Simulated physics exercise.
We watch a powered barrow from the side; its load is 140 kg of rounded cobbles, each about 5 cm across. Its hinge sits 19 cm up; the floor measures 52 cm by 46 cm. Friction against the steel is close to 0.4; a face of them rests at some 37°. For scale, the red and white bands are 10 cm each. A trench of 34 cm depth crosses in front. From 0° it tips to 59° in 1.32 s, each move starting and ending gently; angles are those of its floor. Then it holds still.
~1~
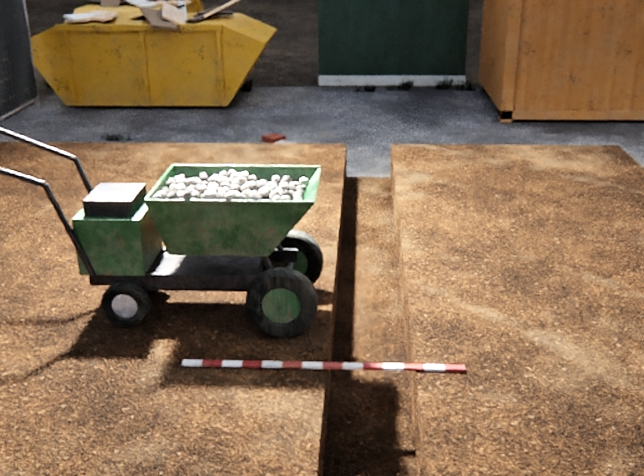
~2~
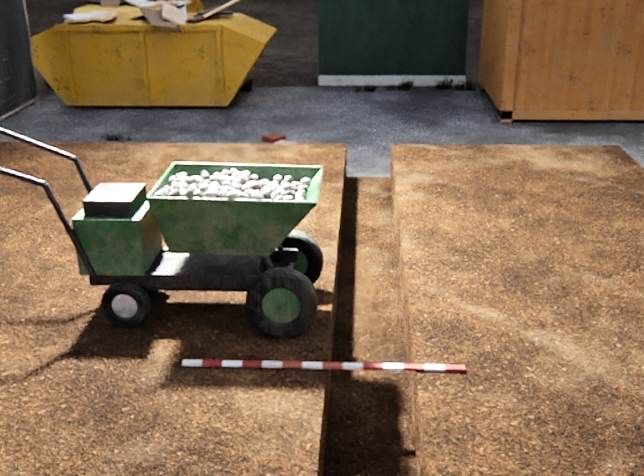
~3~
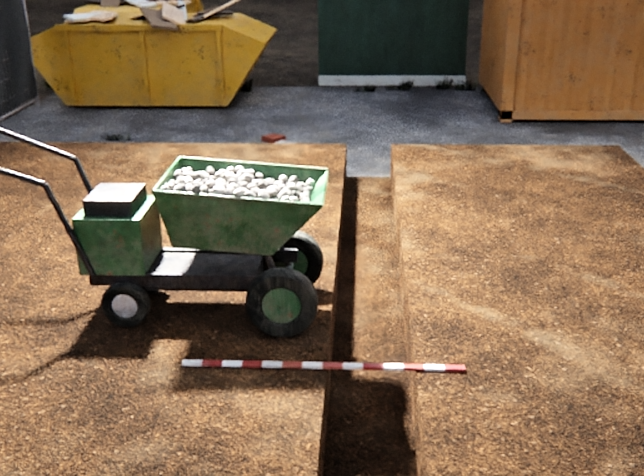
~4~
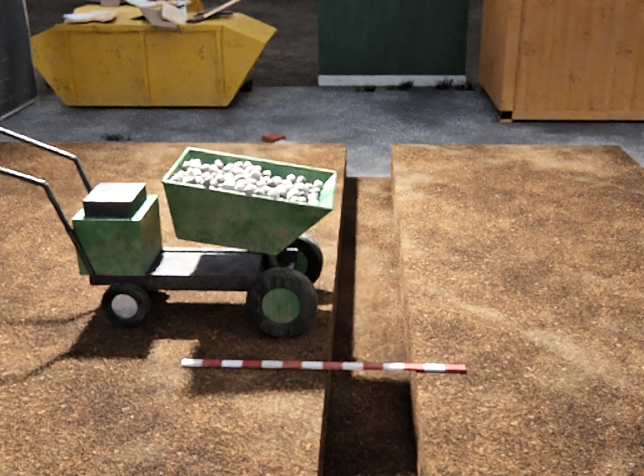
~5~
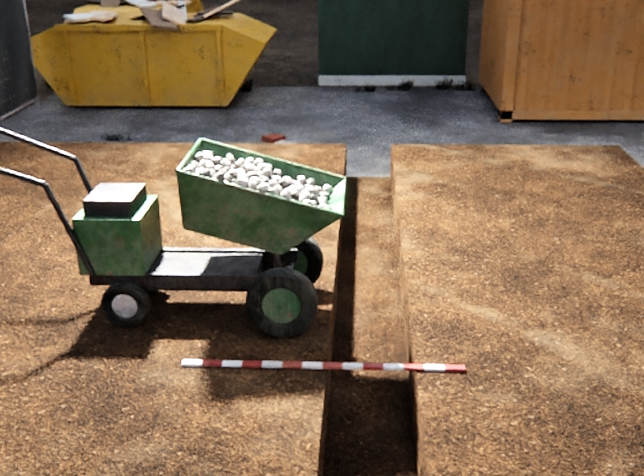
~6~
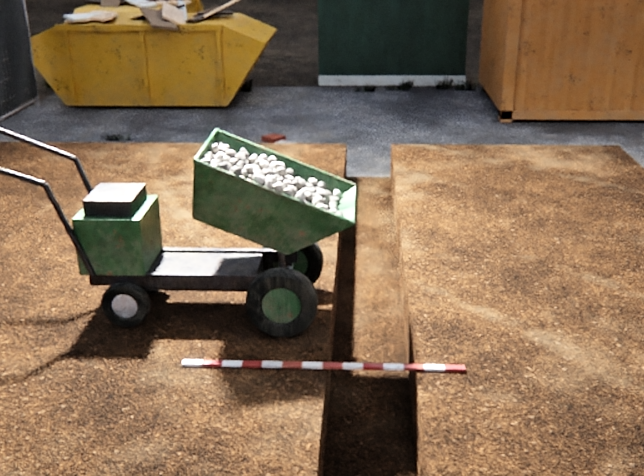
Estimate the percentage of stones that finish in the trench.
Close to 30 in a hundred.
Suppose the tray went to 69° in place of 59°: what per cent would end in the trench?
Then about 35 per cent.
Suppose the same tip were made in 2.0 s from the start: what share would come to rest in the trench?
In that case some 35 per cent.
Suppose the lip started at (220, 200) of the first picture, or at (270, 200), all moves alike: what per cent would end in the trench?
First some 60, then 60 per cent.
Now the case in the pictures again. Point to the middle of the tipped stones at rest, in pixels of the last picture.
Around (427, 310).
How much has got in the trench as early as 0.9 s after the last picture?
About 5 per cent by then.
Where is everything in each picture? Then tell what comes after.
Lip at (314, 203), floor tilted 0°, highest stones at (224, 181), in the first picture.
Lip at (316, 203), floor tilted 1°, highest stones at (217, 180), in the second picture.
The tray is at 4°, its lip at (322, 206); the top of the load is at (208, 177), in the third picture.
The tray is at 9°, its lip at (332, 210); the top of the load is at (197, 169), in the fourth picture.
The tray is at 15°, its lip at (343, 216); the top of the load is at (209, 161), in the fifth picture.
The tray is at 22°, its lip at (354, 224); the top of the load is at (221, 153), in the sixth picture.
Then, 0.4 s after the last picture the floor is at 50°, 100 % in the tray; the foremost stones are at (378, 245).
Then, 0.9 s after the last picture the floor is at 59°, 84 % in the tray, 4 % in the trench, 12 % past the trench; the foremost stones are at (462, 326).
Then, 1.2 s after the last picture the floor is at 59°, 60 % in the tray, 6 % in the trench, 34 % past the trench; the foremost stones are at (521, 311).
Then, 3.2 s after the last picture the floor is at 59°, 29 % in the tray, 30 % in the trench, 41 % past the trench; the foremost stones are at (579, 310).
